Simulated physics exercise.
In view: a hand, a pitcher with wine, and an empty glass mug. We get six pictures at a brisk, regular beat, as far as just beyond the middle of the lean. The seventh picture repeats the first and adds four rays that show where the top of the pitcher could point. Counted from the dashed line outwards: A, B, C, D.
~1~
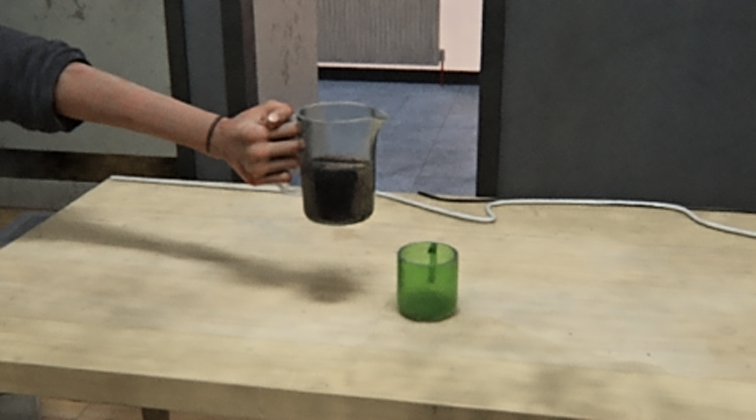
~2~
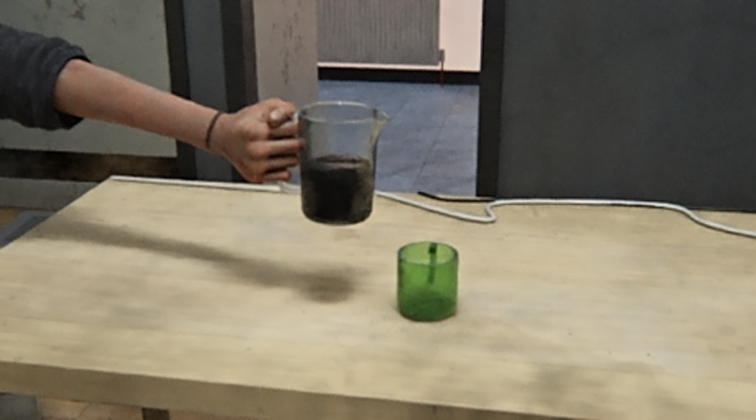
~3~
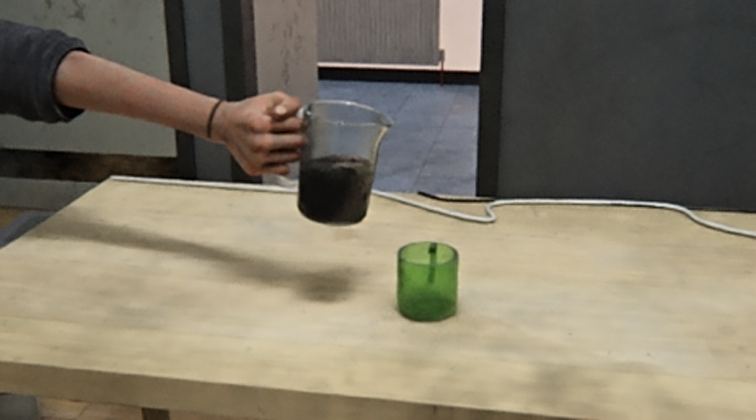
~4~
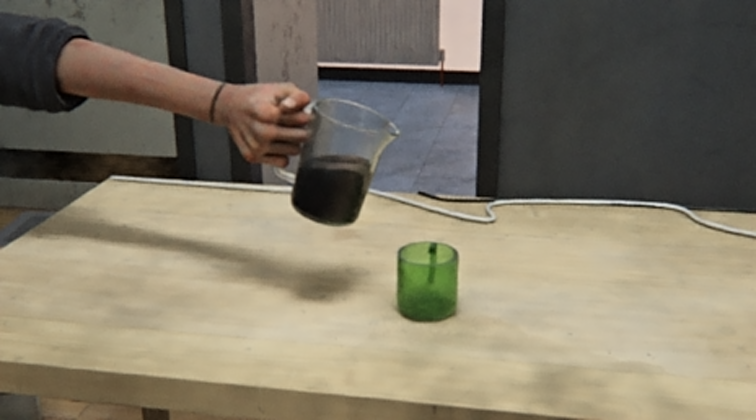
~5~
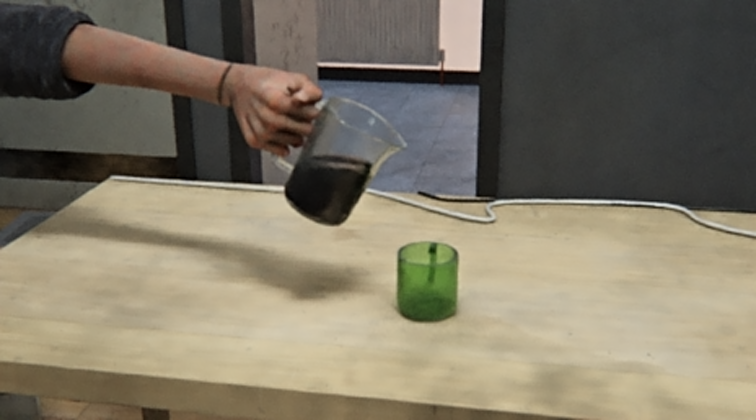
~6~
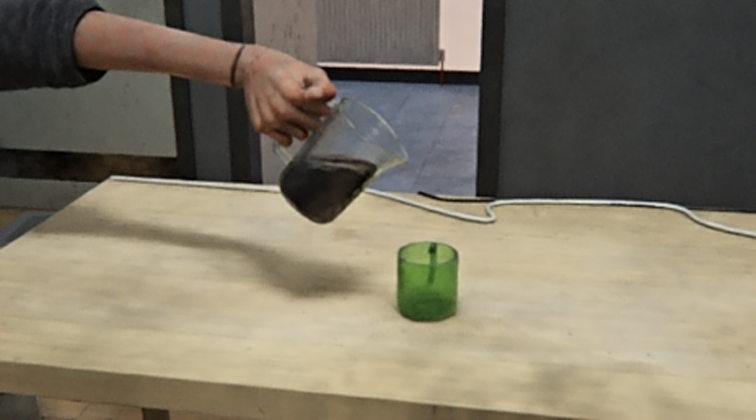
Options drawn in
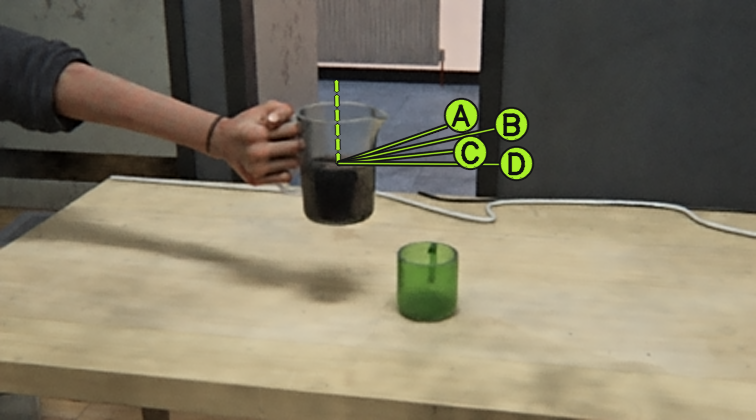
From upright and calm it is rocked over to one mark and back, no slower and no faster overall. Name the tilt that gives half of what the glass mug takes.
B beats the others.
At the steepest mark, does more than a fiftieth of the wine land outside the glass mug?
Yes, it does.
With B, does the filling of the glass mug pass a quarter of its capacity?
Yes, it does.
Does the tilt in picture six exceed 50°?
No, it does not.
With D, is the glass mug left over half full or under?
Over.
On the marked copy, A at (446, 126); B at (495, 128); C at (453, 151); D at (499, 164).
If A is chosen, the glass mug ends with about 31 % of what it can hold.
If B is chosen, the glass mug ends with about 49 % of what it can hold; 3 % of the wine is spilt.
If C is chosen, the glass mug ends with about 67 % of what it can hold; 4 % of the wine is spilt.
If D is chosen, the glass mug ends with about 78 % of what it can hold; 10 % of the wine is spilt.
